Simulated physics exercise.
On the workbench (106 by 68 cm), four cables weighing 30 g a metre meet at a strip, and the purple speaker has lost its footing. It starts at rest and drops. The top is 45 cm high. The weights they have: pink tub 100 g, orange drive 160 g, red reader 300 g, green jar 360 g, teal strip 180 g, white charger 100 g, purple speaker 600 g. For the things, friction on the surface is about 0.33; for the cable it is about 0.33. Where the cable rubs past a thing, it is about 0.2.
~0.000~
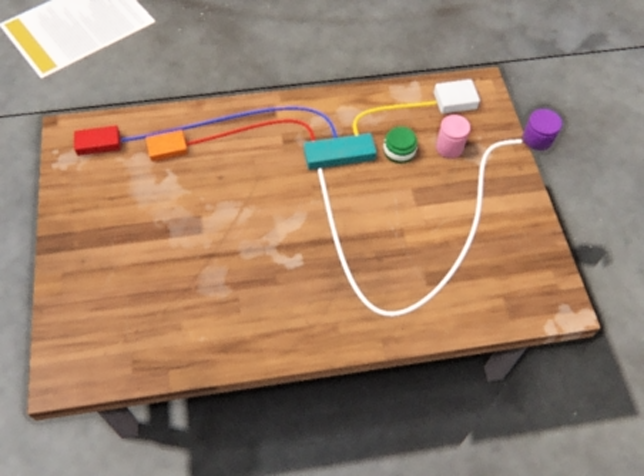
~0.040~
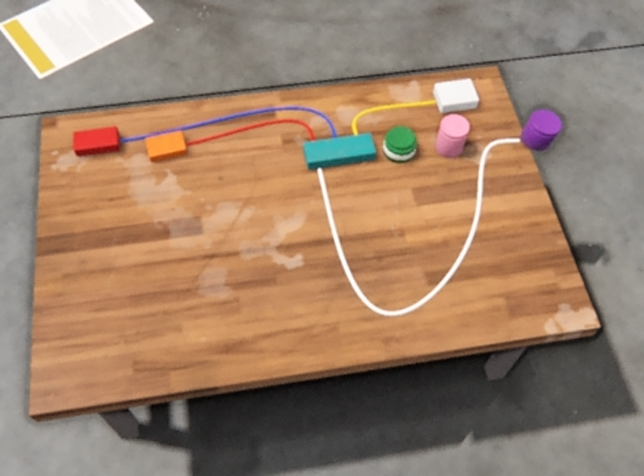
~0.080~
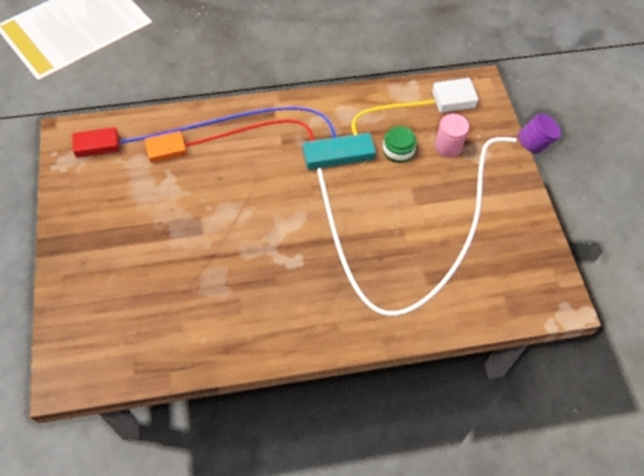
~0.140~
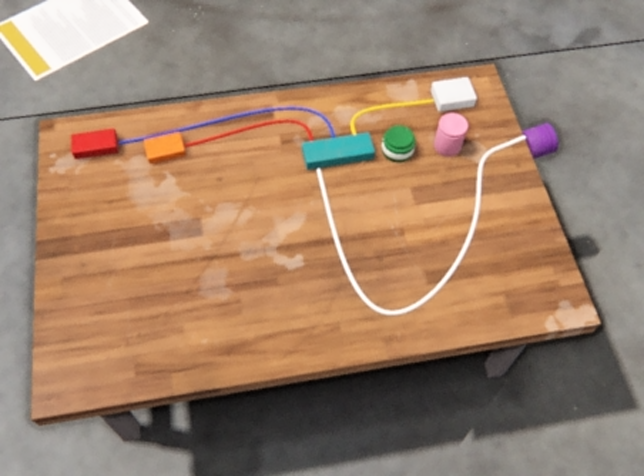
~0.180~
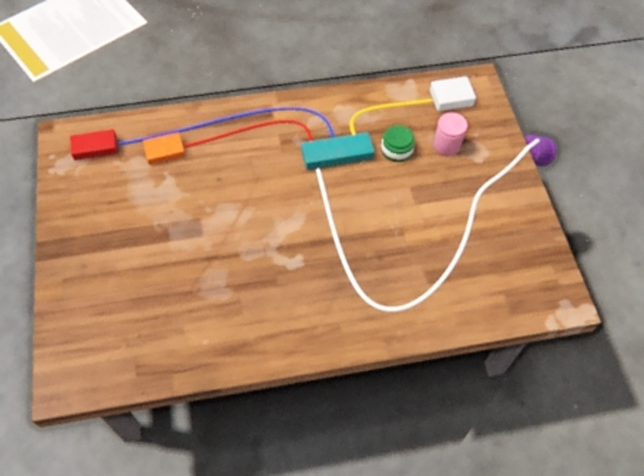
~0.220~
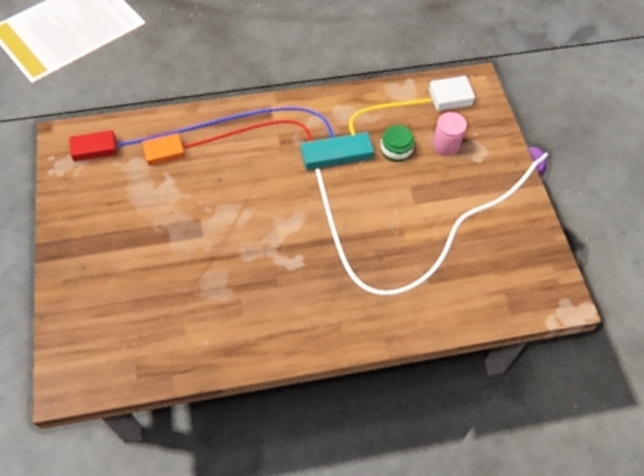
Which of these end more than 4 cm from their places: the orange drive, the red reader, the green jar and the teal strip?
Result: The orange drive holds steady. The red reader holds steady. The green jar holds steady. The teal strip holds steady.
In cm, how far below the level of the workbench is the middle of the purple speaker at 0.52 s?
Depth below the top: Around 40 cm.
After 0.5 s, the strip's end of the white cable at (328, 172); teal strip 1 cm off its start, purple speaker over the edge.
After 0.8 s, the strip's end of the white cable at (328, 172); teal strip 1 cm off its start, purple speaker over the edge.
After 1.1 s, the strip's end of the white cable at (328, 172); teal strip 1 cm off its start at (343, 146), purple speaker over the edge.
After 1.4 s, the strip's end of the white cable at (328, 172); teal strip 1 cm off its start, purple speaker over the edge.
After 2.6 s, the strip's end of the white cable at (328, 172); teal strip 1 cm off its start at (343, 146), green jar 0 cm off its start at (399, 135), red reader 0 cm off its start at (92, 142), orange drive 0 cm off its start at (163, 146).
